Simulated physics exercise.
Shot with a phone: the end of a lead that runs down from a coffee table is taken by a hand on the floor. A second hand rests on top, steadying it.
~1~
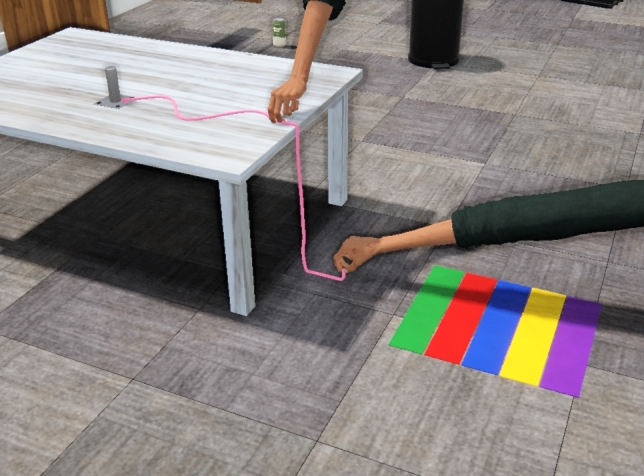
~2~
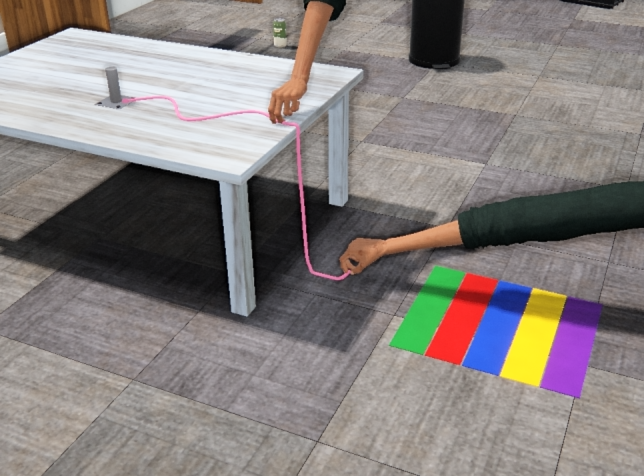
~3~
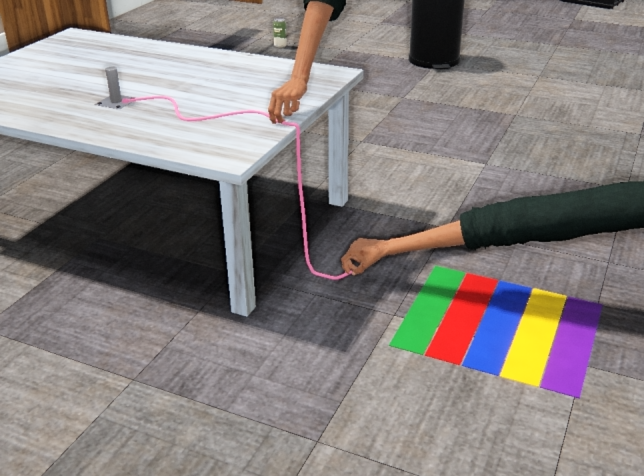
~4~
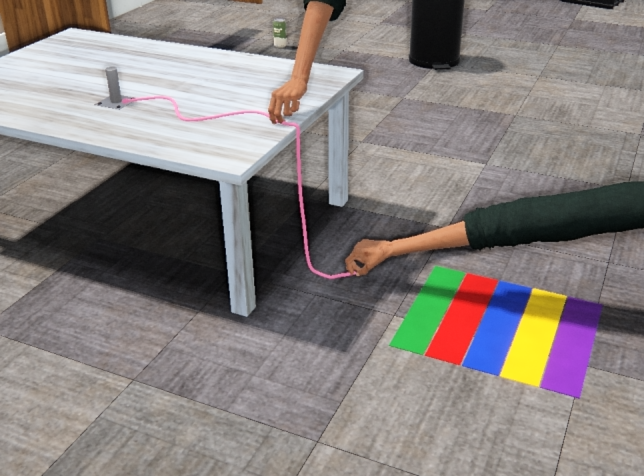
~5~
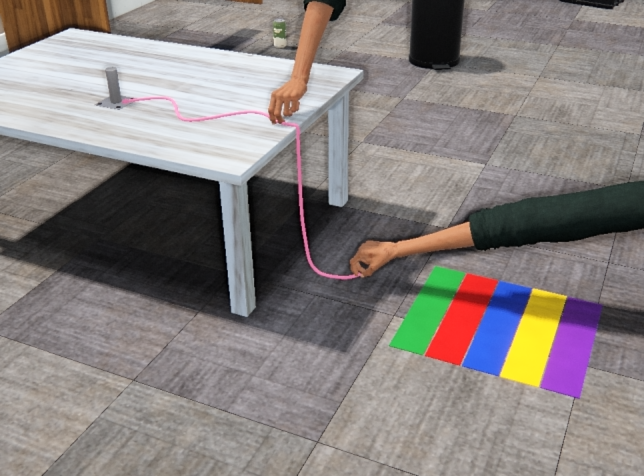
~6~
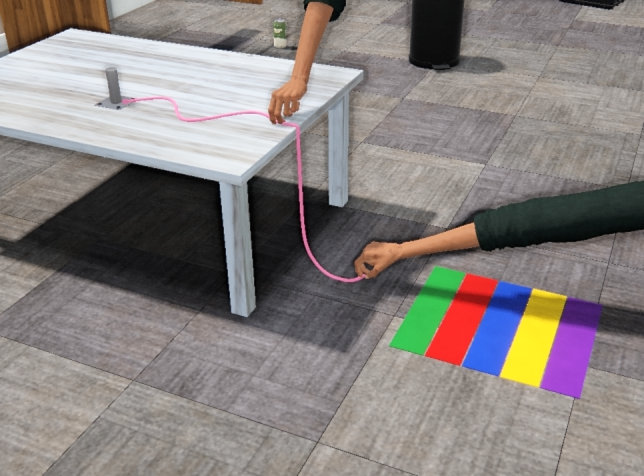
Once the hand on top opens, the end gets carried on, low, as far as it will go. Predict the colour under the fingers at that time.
The blue one.
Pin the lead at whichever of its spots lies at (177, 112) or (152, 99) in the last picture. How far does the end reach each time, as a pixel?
Roughly (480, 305), then roughly (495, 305).
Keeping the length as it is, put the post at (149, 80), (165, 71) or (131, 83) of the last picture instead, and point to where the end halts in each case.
First close to (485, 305), next close to (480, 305), last close to (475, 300).
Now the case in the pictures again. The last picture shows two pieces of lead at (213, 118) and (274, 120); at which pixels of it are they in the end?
Around (242, 122); the other one around (306, 146).
Early on, end near (432, 292); over green.
Midway, end near (477, 303); over red.
At the end of the slack, end near (505, 310); over blue. It gets as far as the blue strip.
